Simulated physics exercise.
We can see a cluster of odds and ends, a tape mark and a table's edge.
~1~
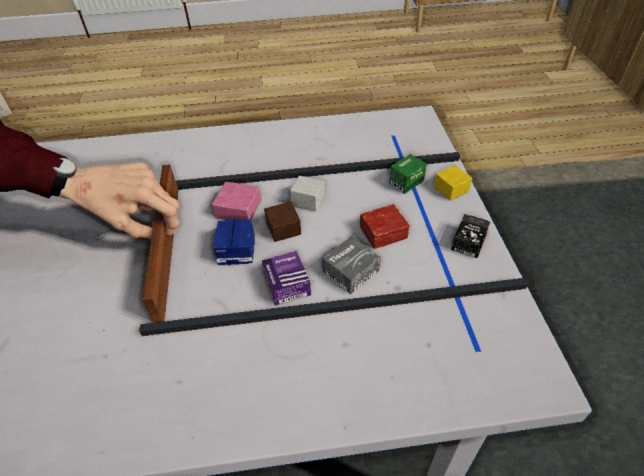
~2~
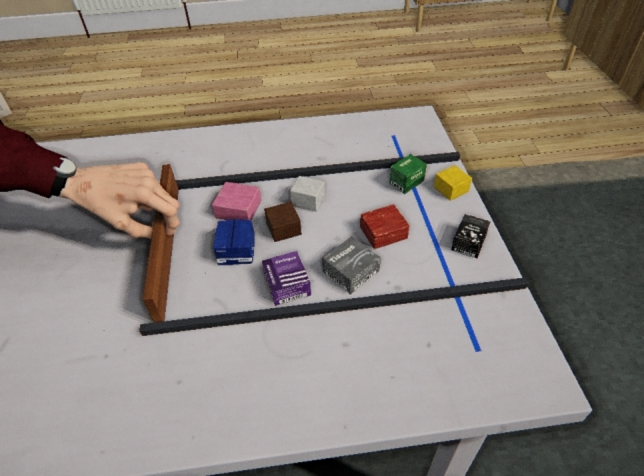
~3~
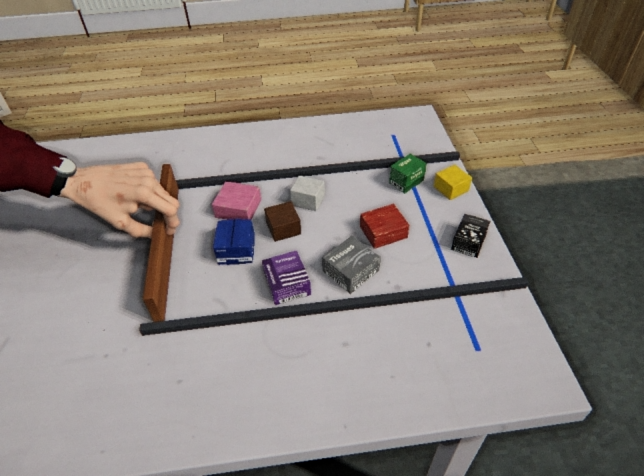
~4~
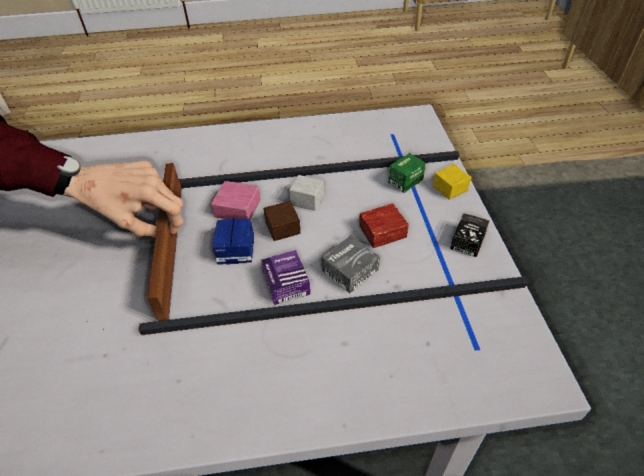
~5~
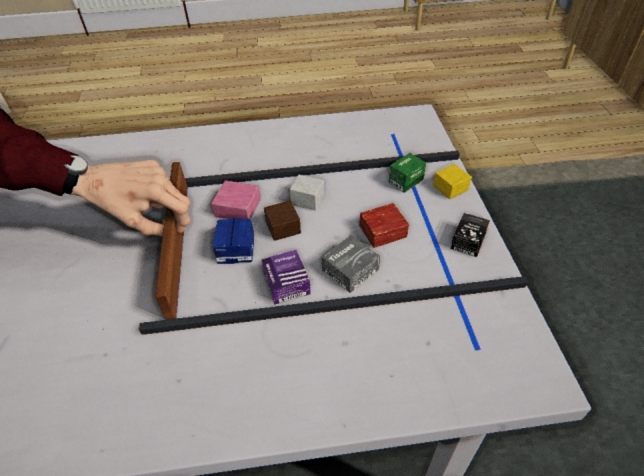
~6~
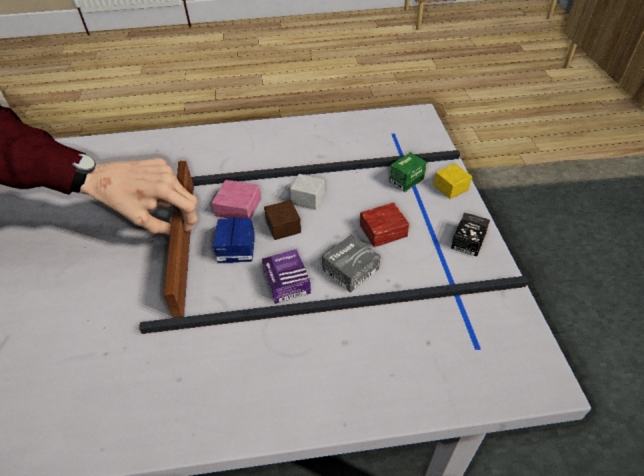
Wooden board held by a hand sliding slightly right between dark rails, toward coloured blocks sitting still on a white table.
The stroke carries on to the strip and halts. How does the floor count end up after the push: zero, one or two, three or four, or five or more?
The floor count ends at three or four.
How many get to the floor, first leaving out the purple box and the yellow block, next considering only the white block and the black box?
Going first to second: 2 and 0.
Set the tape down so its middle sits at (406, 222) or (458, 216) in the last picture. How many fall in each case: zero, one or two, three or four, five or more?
At each place: Not one and five or more.
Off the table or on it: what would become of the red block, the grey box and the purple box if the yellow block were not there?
Red block: Still there. Grey box: Still there. Purple box: Still there.
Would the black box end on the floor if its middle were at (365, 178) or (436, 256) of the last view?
In the two tries the black box ends up below and ends up below, in that order.
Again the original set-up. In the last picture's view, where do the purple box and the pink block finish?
The purple box stops around (465, 257); the pink block around (430, 175).
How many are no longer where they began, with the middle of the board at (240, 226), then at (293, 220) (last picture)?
I get 3 at the one place and 6 at the other.
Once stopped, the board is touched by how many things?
3 in contact.
Soon after, none off yet; yellow block at rest near (452, 181); black box at rest near (471, 234); green box at rest near (408, 172).
Then, none off yet; yellow block at rest near (452, 181); black box at rest near (471, 234); green box moved a little near (425, 170).
At rest, the number that fall off is three or four; fallen, green box, black box and yellow block.
